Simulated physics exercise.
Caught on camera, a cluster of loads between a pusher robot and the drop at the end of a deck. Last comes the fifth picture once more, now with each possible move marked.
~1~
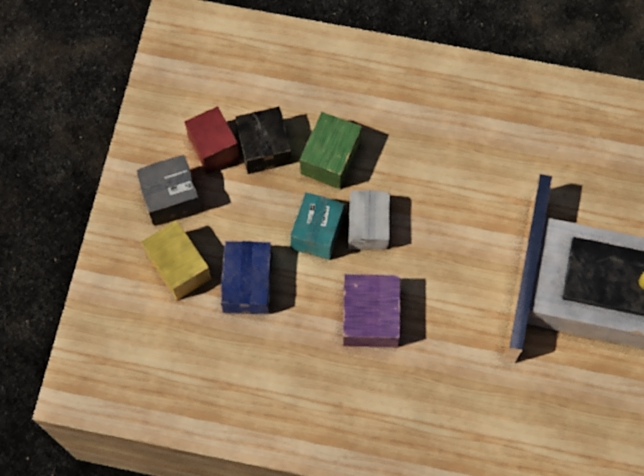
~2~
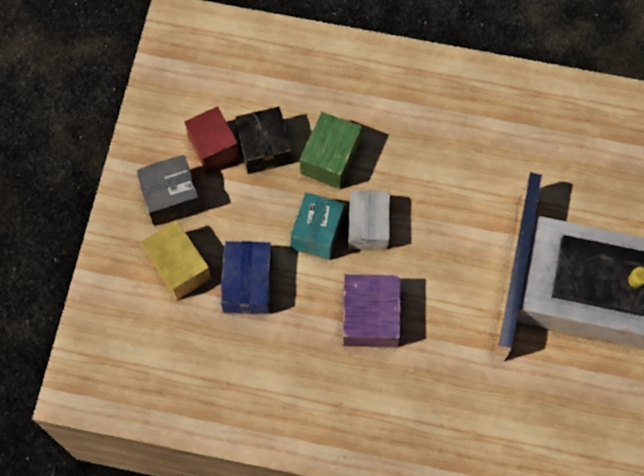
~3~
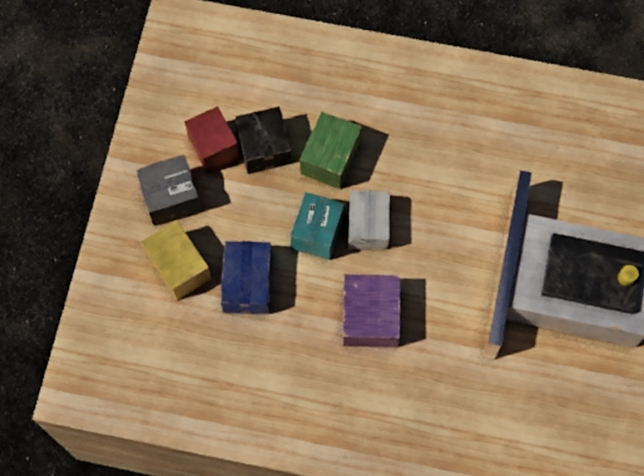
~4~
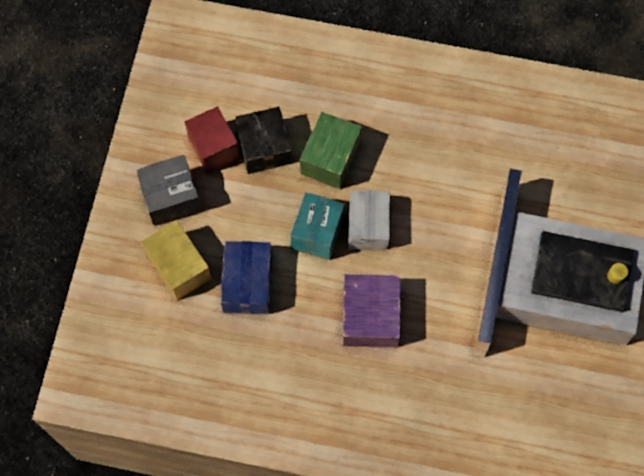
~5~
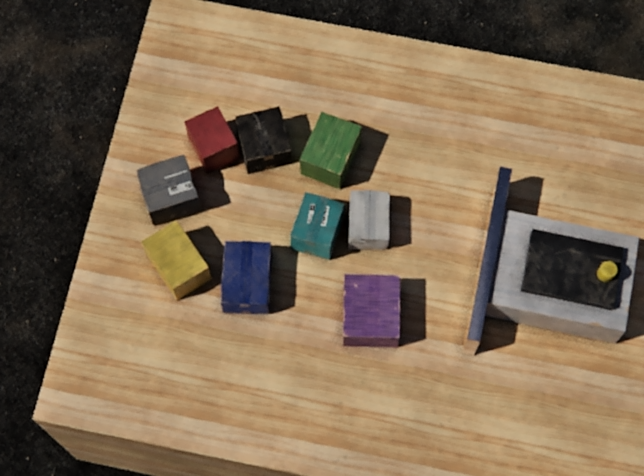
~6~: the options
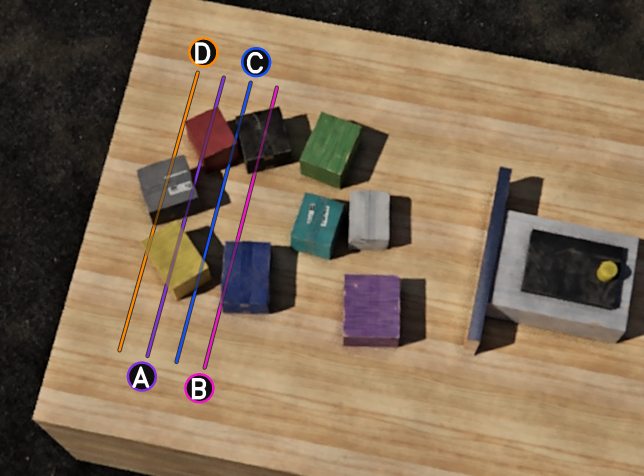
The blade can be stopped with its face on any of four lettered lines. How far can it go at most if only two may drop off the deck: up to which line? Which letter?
No farther than C.
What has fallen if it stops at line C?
It is the yellow crate.
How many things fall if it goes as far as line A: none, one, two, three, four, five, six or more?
By then, three.
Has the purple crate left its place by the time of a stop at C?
By then, yes.
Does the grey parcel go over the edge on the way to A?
By then, yes.
On the copy, A at (187, 212); B at (242, 222); C at (215, 217); D at (160, 206).
On C. First, robot (465, 248); purple crate (342, 305); grey parcel (169, 191).
Then, robot (364, 228); yellow crate (144, 253); grey parcel (165, 190).
Finally, robot (289, 214); yellow crate over the edge; grey parcel (102, 176); one fallen.
By contrast, A drops three; B is within the limit but short; D drops five.
